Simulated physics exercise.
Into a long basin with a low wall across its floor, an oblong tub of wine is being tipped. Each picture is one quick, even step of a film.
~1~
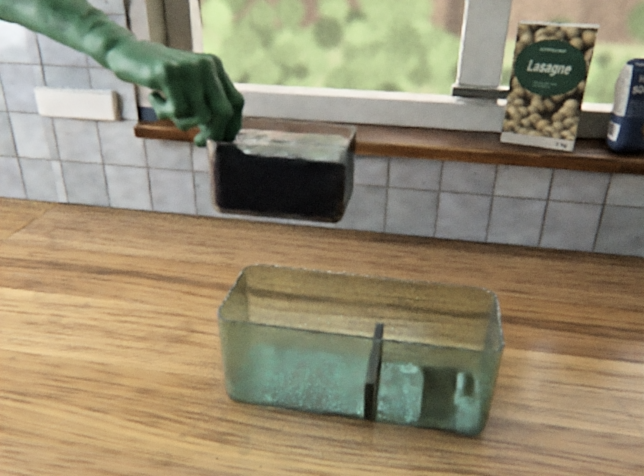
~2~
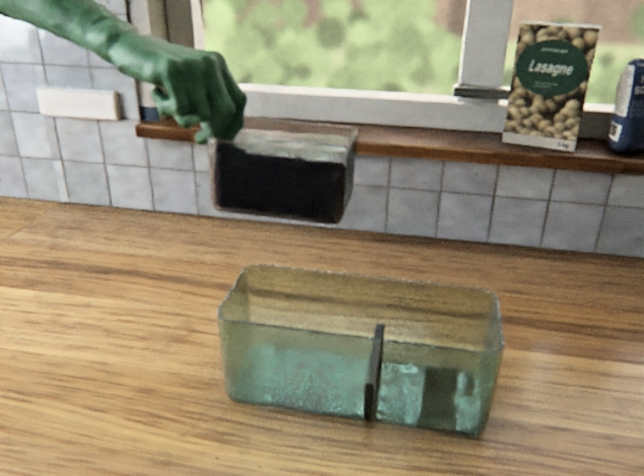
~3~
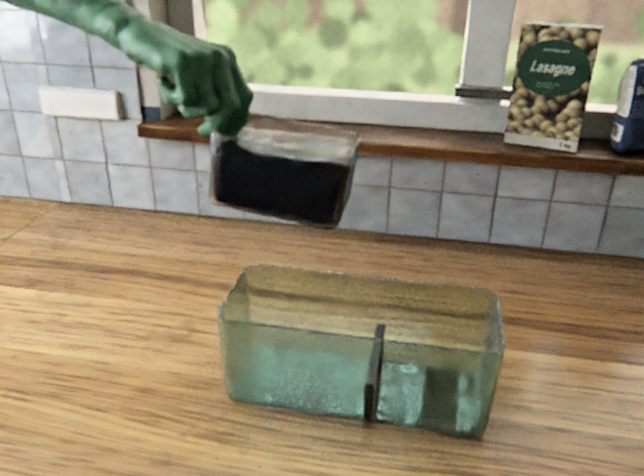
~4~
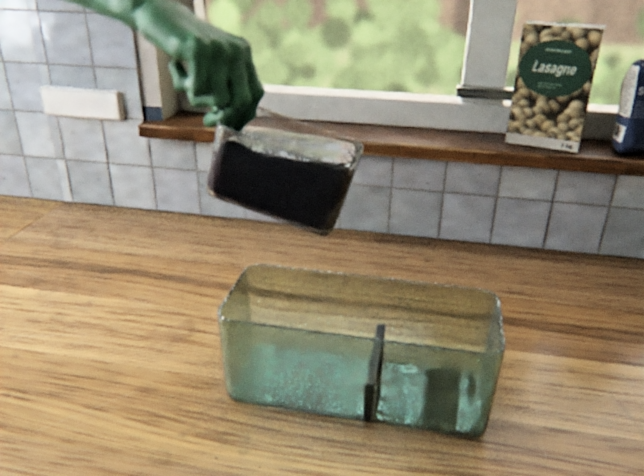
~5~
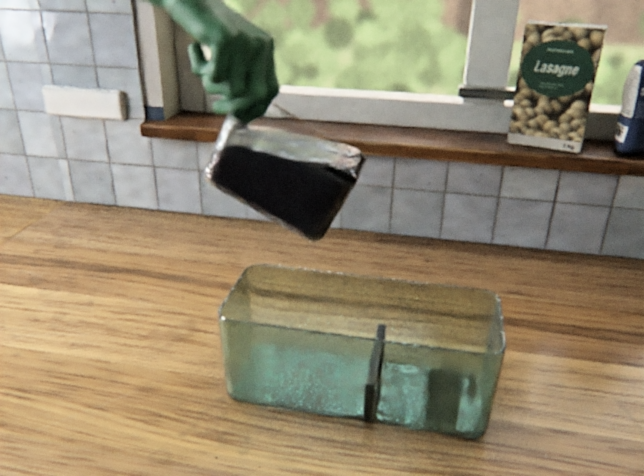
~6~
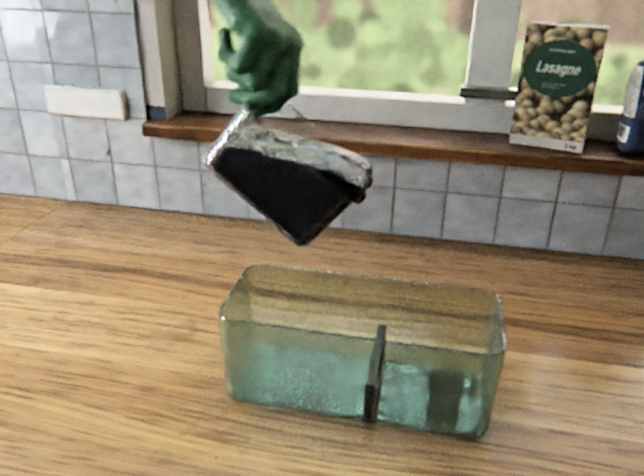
Green hand tilting a clear oblong tub of dark liquid steadily down to the right above a divided glass basin on a wooden counter.
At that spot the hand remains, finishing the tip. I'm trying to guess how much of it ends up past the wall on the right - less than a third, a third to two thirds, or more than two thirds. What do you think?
I'd say a third to two thirds.
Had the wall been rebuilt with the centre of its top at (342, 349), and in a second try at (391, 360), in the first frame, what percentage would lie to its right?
First try close to 75 percent, second try close to 35 percent.
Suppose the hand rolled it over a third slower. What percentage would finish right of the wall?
Around 65 in a hundred.
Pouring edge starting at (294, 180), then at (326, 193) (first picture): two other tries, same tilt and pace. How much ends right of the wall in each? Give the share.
The first gives 15 %, the second 20 %.
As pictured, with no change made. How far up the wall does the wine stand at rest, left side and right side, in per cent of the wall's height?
Left 30 per cent, right 50.
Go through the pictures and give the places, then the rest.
The first picture shows tilt 0°; pouring edge (351, 140); surface from (224, 140) to (350, 148); the long basin's rim runs from (232, 290) to (499, 321); the wall's top is at (375, 352).
The second picture shows tilt 2°; pouring edge (352, 142); surface from (224, 139) to (351, 149).
The third picture shows tilt 7°; pouring edge (355, 149); surface from (226, 138) to (353, 152).
The fourth picture shows tilt 15°; pouring edge (358, 159); surface from (230, 137) to (357, 154).
The fifth picture shows tilt 26°; pouring edge (359, 173); surface from (226, 143) to (362, 165); 2 per cent is over the edge.
The sixth picture shows tilt 39°; pouring edge (357, 189); surface from (225, 138) to (352, 171); 7 per cent is over the edge.
A moment on, the tilt is 111° and 15 per cent is still to pour, 1 is left of the wall and 34 right of it.
Next, the tilt is 117° and 2 per cent is still to pour, 28 is left of the wall and 49 right of it.
Then the tilt is 117° and 0 per cent is still to pour, 36 is left of the wall and 43 right of it.
Later the tilt is 117° and 0 per cent is still to pour, 39 is left of the wall and 51 right of it.
At rest 40 per cent lies left of the wall, 51 right of it and 9 outside.
